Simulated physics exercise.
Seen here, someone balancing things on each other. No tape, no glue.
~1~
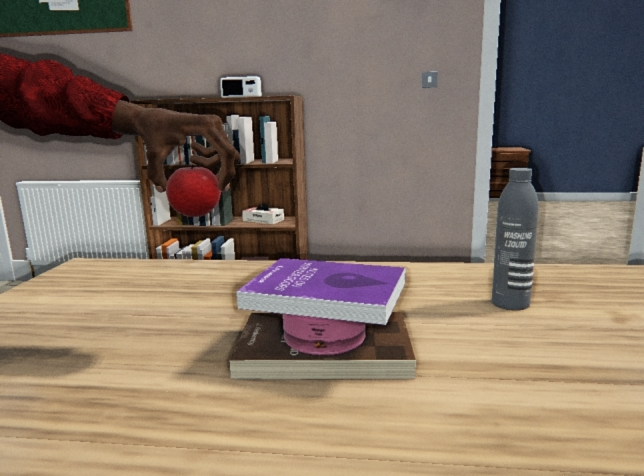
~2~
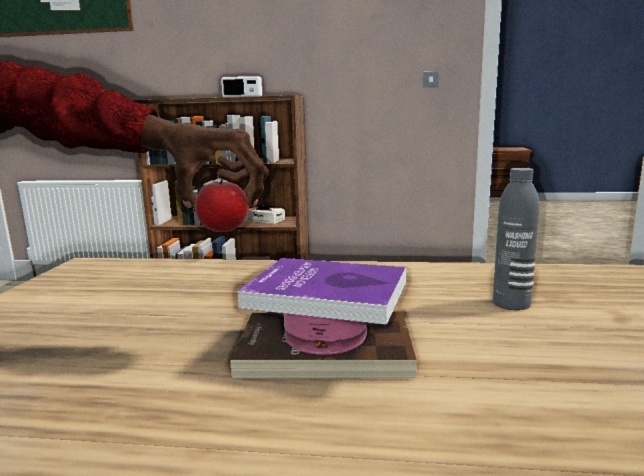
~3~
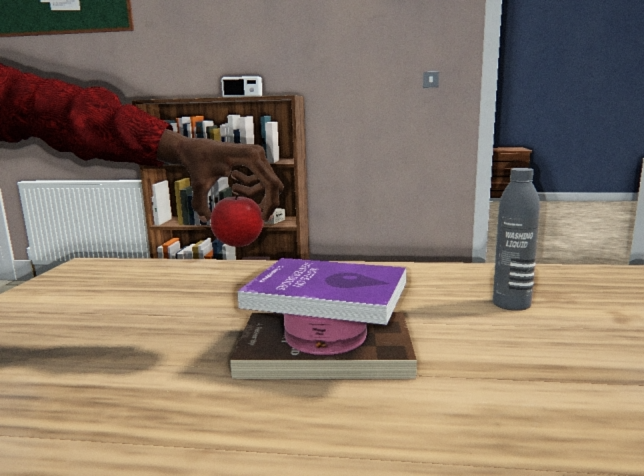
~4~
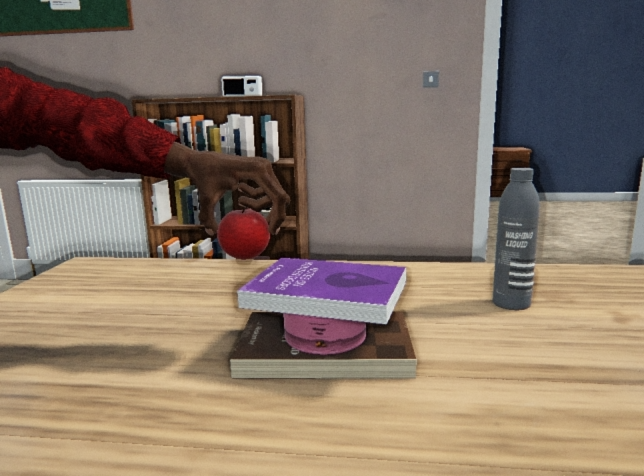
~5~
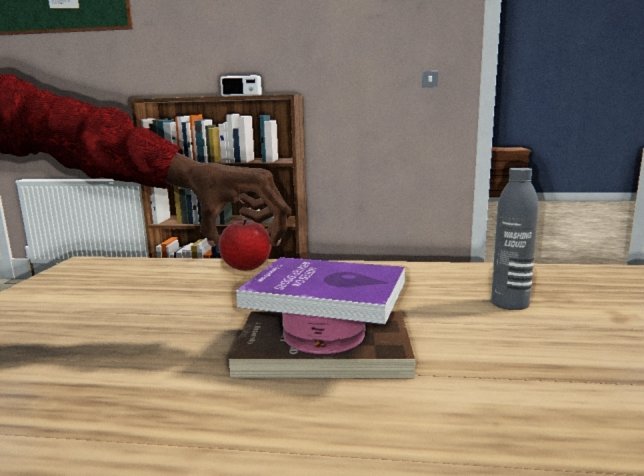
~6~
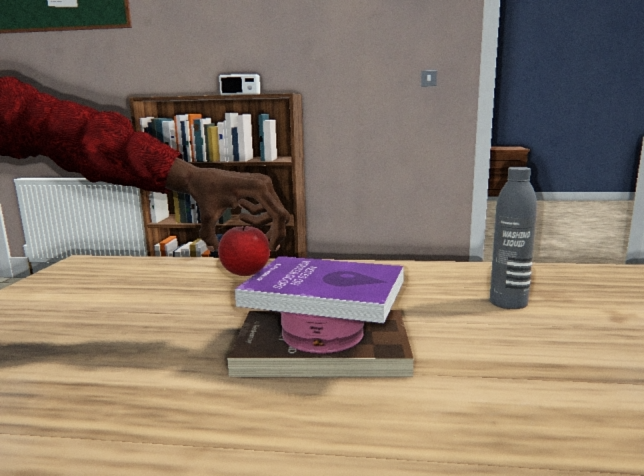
A hand in a red sleeve lowering a red apple rightward onto a purple book stacked above a pink object and brown book.
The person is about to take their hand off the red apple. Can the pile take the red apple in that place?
Here the pile loses its balance.
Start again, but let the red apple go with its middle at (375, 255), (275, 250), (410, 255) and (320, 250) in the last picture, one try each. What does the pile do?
In the first case it stays up; in the second case it holds; in the third case it comes apart; in the fourth case it holds.
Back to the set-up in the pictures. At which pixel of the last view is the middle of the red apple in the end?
Around (182, 321).
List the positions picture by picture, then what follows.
In the first picture, still above its spot; red apple (194, 191).
In the second picture, still above its spot; red apple (222, 206); brown book (325, 342).
In the third picture, still above its spot; red apple (237, 221).
In the fourth picture, still above its spot; red apple (244, 234); brown book (325, 342).
In the fifth picture, still above its spot; red apple (245, 245).
In the sixth picture, set down, still held; red apple (244, 251); brown book (322, 340).
Then, 0.30 s on from there, red apple now fallen.
Then, 0.40 s on from there, things are still on the move.
In the end, fallen, red apple; the other 4 unmoved. At the end, from the last picture's camera, red apple near (182, 321). The pile comes apart.
